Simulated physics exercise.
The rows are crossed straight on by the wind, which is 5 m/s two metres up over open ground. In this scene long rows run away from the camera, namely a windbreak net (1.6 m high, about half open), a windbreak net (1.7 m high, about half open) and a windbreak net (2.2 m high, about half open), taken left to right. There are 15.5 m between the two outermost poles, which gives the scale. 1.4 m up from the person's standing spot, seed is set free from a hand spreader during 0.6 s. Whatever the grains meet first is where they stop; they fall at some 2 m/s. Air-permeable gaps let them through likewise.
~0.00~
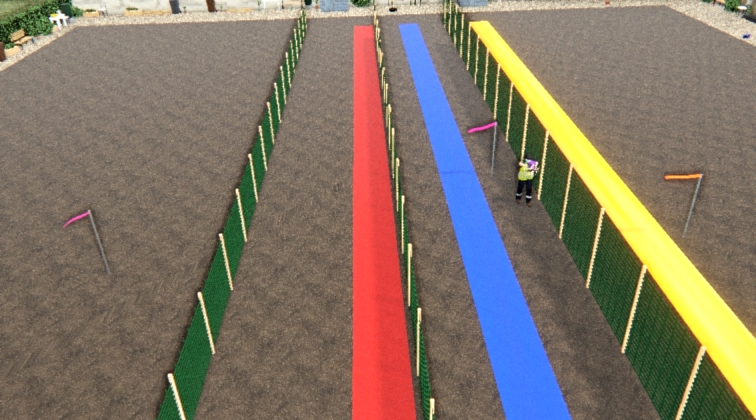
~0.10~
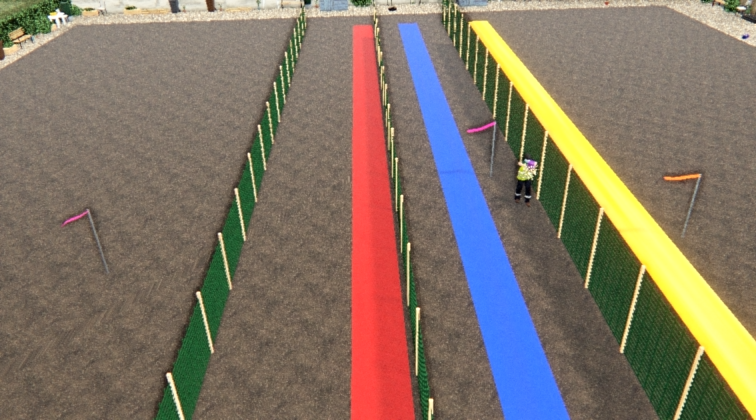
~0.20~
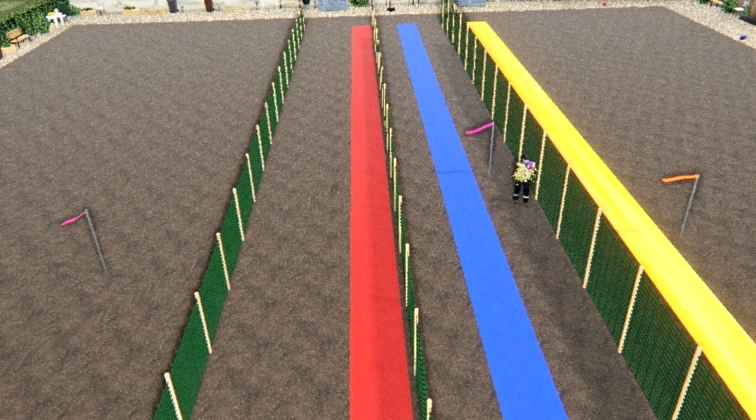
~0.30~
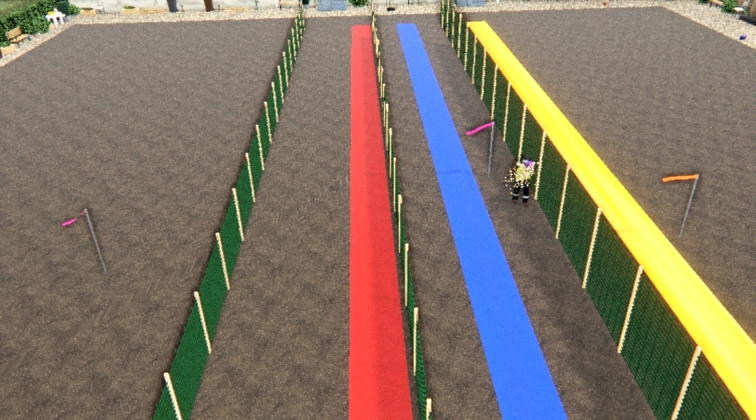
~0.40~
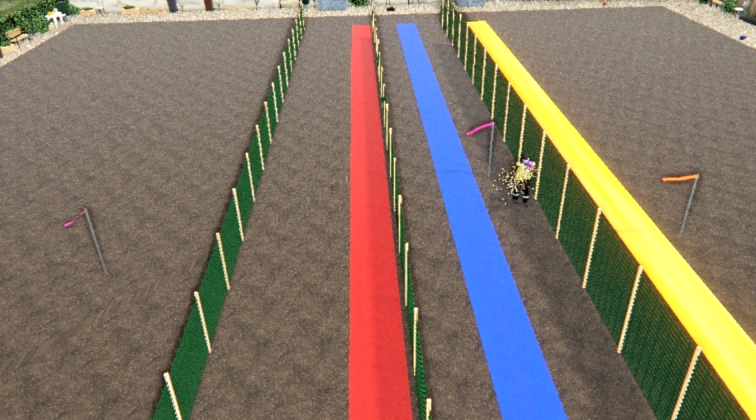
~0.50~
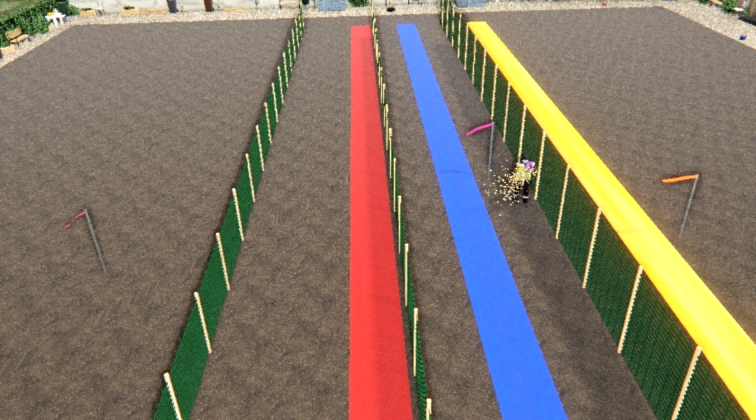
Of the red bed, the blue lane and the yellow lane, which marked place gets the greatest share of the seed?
The blue one.
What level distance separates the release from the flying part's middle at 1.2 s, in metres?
Roughly 1.5 m.
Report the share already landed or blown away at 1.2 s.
Near 40 %.
After 1.2 s, 0 % lies on the yellow lane, 22 % on the blue lane and 0 % on the red bed; 41 % has touched down or left; the middle of what still flies is 0.5 m above the low ground, near (483, 200).
After 2.0 s, 0 % lies on the yellow lane, 52 % on the blue lane and 0 % on the red bed; 91 % has touched down or left.
After 3.5 s, 0 % lies on the yellow lane, 52 % on the blue lane and 3 % on the red bed; 99 % has touched down or left.
After 8.0 s, 0 % lies on the yellow lane, 52 % on the blue lane and 3 % on the red bed; 100 % has touched down or left.
After 45.0 s, 0 % lies on the yellow lane, 52 % on the blue lane and 3 % on the red bed; 100 % has touched down or left.
